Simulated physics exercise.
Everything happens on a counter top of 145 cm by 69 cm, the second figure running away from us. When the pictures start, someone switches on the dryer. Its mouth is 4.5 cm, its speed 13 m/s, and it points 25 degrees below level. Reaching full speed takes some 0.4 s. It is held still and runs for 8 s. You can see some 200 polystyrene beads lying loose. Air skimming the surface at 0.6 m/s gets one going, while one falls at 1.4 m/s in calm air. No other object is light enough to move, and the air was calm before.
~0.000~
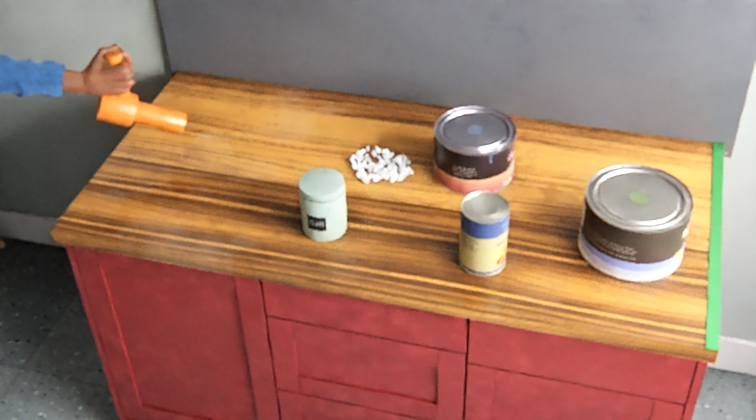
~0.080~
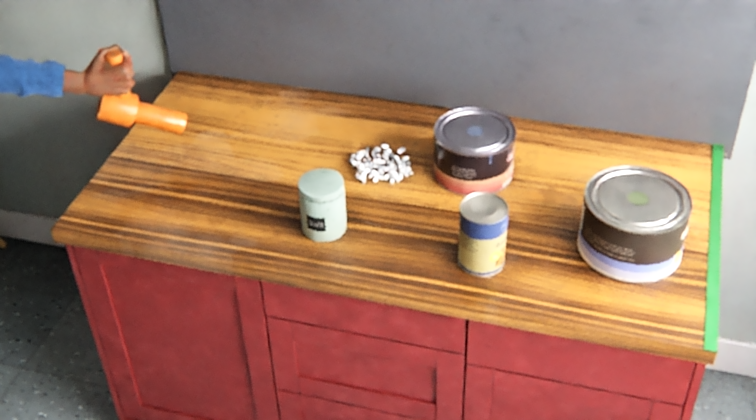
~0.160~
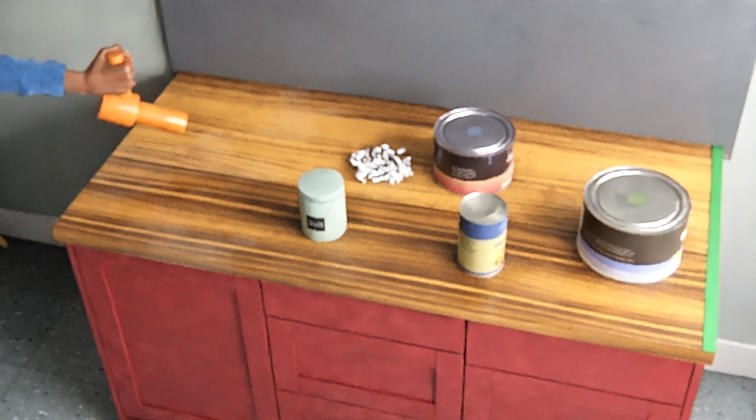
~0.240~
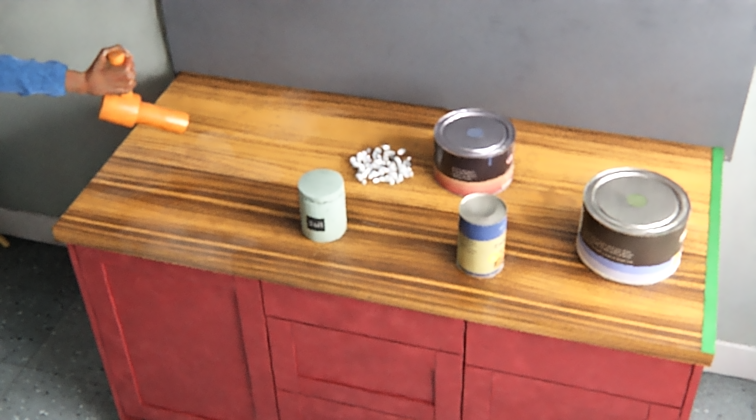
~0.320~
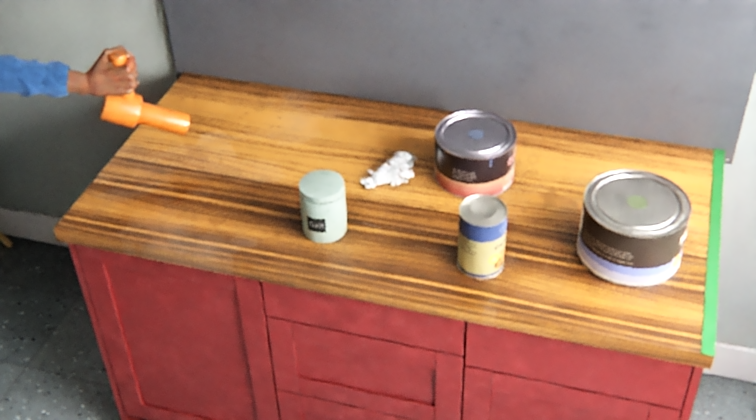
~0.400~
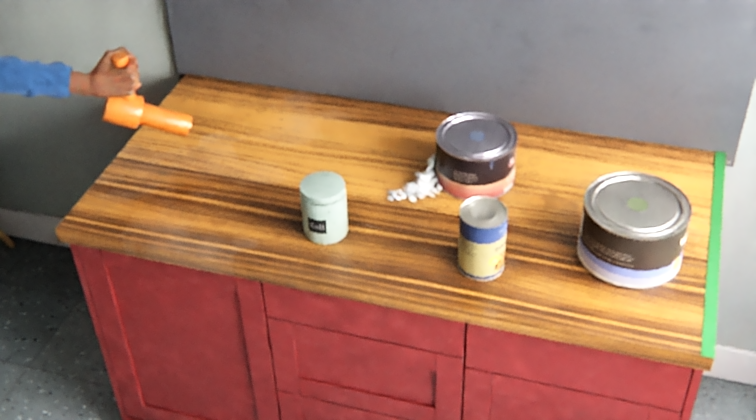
The clip opens on a wooden counter over red cabinets, where a hand at the left holds an orange dryer toward a loose pile of white beads among a jar and tins. The beads lie still at first, then slide to the right, bunching beside the dark tin while everything else stays put.
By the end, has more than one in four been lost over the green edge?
Yes, the loss goes past a quarter.
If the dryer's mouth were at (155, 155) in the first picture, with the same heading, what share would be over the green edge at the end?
About 100 %.
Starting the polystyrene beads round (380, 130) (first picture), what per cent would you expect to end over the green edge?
Expected share: Near 100 %.
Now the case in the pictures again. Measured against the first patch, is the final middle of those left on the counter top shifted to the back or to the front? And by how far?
To the near part, near enough 35 cm.
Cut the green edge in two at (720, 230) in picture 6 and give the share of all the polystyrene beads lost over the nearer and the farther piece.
20 % nearer; 40 % farther.
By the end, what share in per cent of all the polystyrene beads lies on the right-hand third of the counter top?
About 30 %.
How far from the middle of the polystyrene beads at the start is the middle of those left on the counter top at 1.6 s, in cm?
Centre offset: Approx. 65 cm.
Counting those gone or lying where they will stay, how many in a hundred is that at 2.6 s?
I would put it at around 50 %.
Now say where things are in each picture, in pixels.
The middle of the polystyrene beads is near (379, 169), none has stirred yet and the mouth of the dryer is at (184, 124), in the first picture.
The middle of the polystyrene beads is near (382, 168), none has stirred yet and the green edge is centred on (721, 237), in the second picture.
The middle of the polystyrene beads is near (382, 168), none has stirred yet, the top of a large tin is at (475, 131) and the top of a jar is at (321, 182), in the third picture.
The middle of the polystyrene beads is near (382, 169) and none has stirred yet, in the fourth picture.
The middle of the polystyrene beads is near (393, 171), the farthest in sight from the dryer is at (412, 176) and about 50 % have left their places, in the fifth picture.
The middle of the polystyrene beads is near (426, 177), the farthest in sight from the dryer is at (436, 193) and all have left their places, in the sixth picture.
After 1.6 s, 70 % are on the move or not yet settled, 26 % are over the green edge; the middle of those still in play is near (622, 297).
After 2.6 s, 54 % are on the move or not yet settled, 42 % are over the green edge; the middle of those still in play is near (592, 229).
After 4.4 s, 34 % are on the move or not yet settled, 57 % are over the green edge; the middle of those still in play is near (592, 230).
After 8.0 s, at the end, 66 % are over the green edge; the middle of those still in play is near (625, 329).
